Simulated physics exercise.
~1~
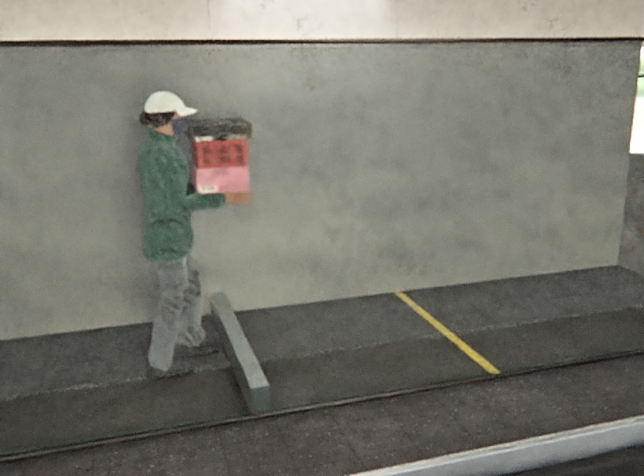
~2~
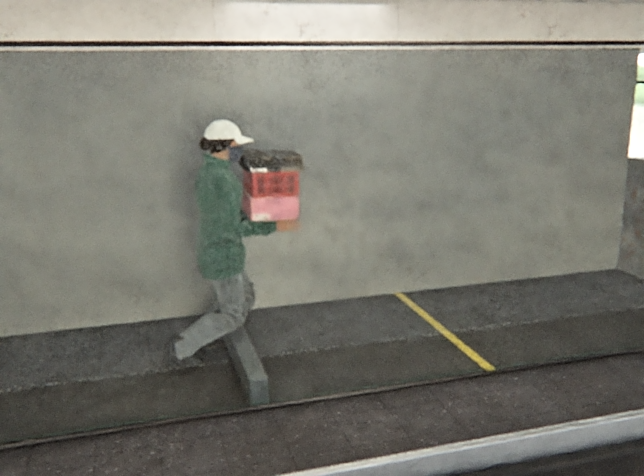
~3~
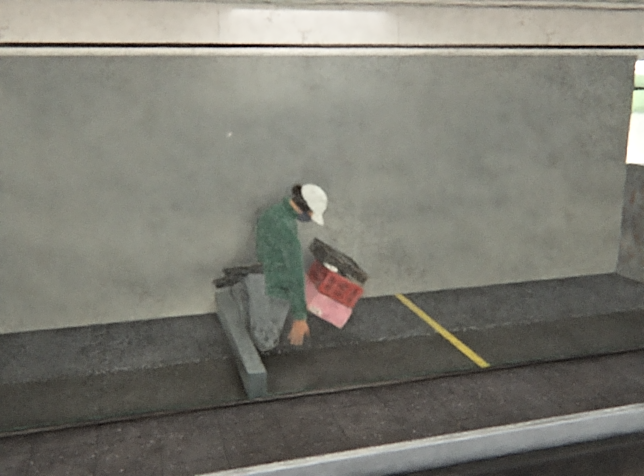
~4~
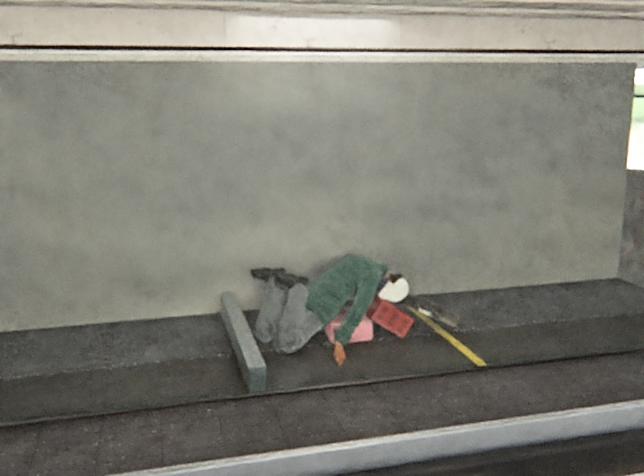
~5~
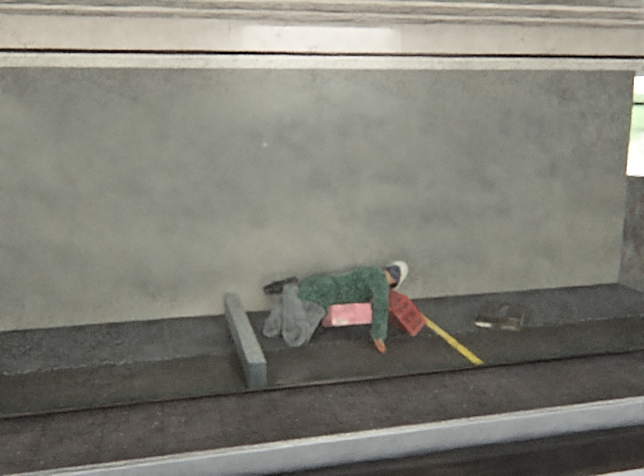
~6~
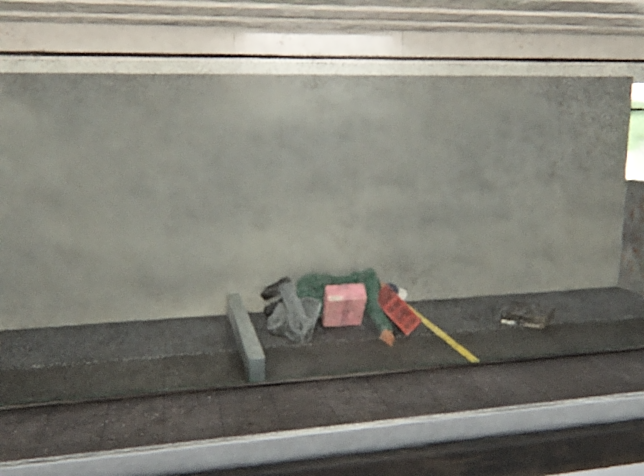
A courier trips over a rail and sprawls; only the black carton crosses the yellow line.
